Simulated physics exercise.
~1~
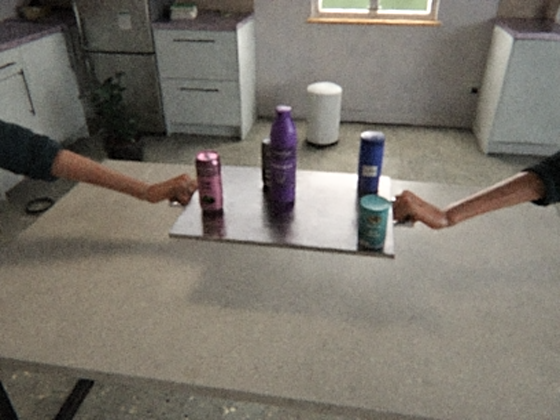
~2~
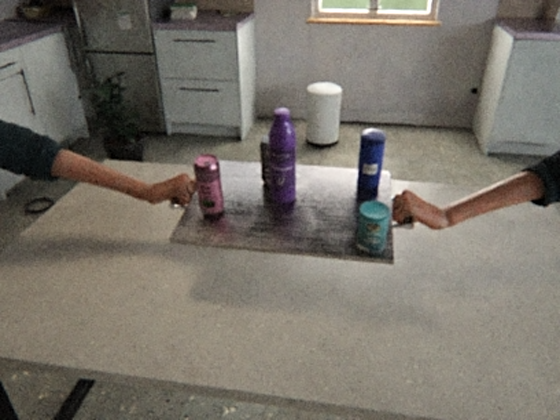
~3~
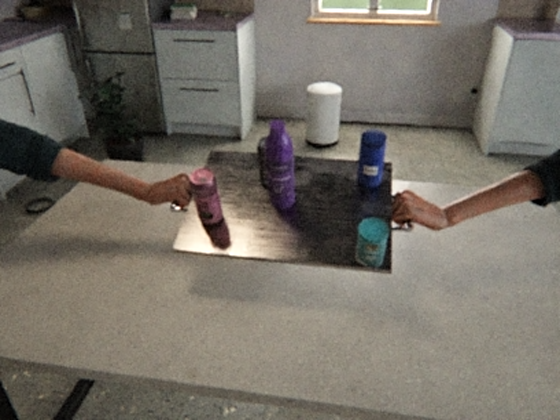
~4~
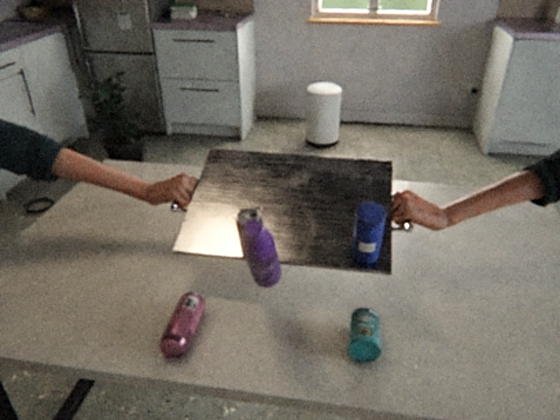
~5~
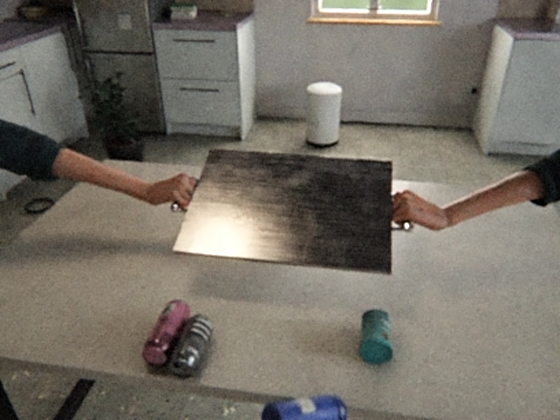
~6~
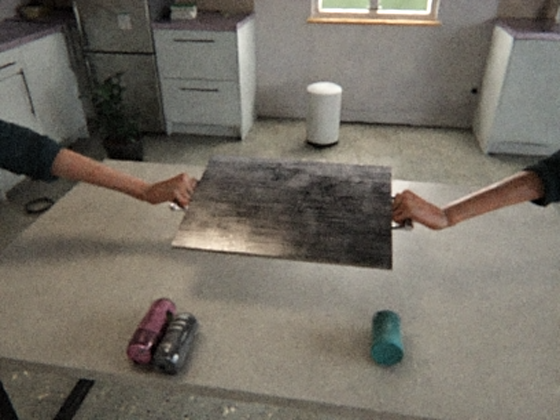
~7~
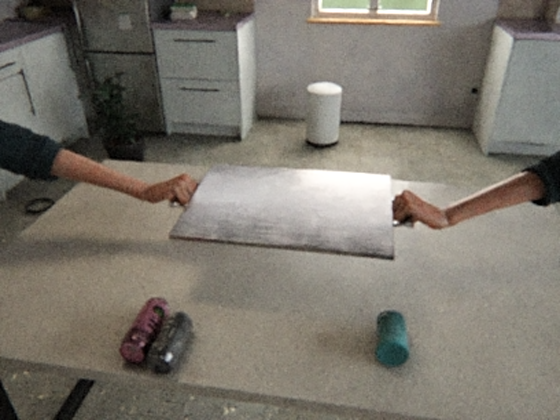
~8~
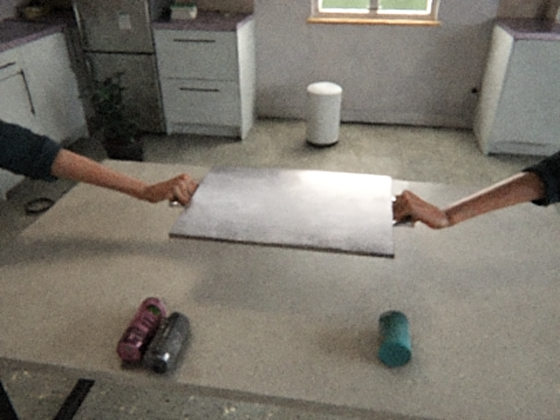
Two hands reaching in from the left and right hold a flat, rimless tray above a pale table in a kitchen, seen from the front and slightly above. On it stand a pink can at left, a tall purple bottle and a grey can near the middle, a blue jar at right and a turquoise tin at the near right. The hands tip the near edge down, and all five lean and slide forward. The pink can and turquoise tin drop first, then the purple bottle, grey can and blue jar follow. The tray levels again, empty, with the pink and grey cans lying together at left and the tin at right, while the bottle and jar are out of view.
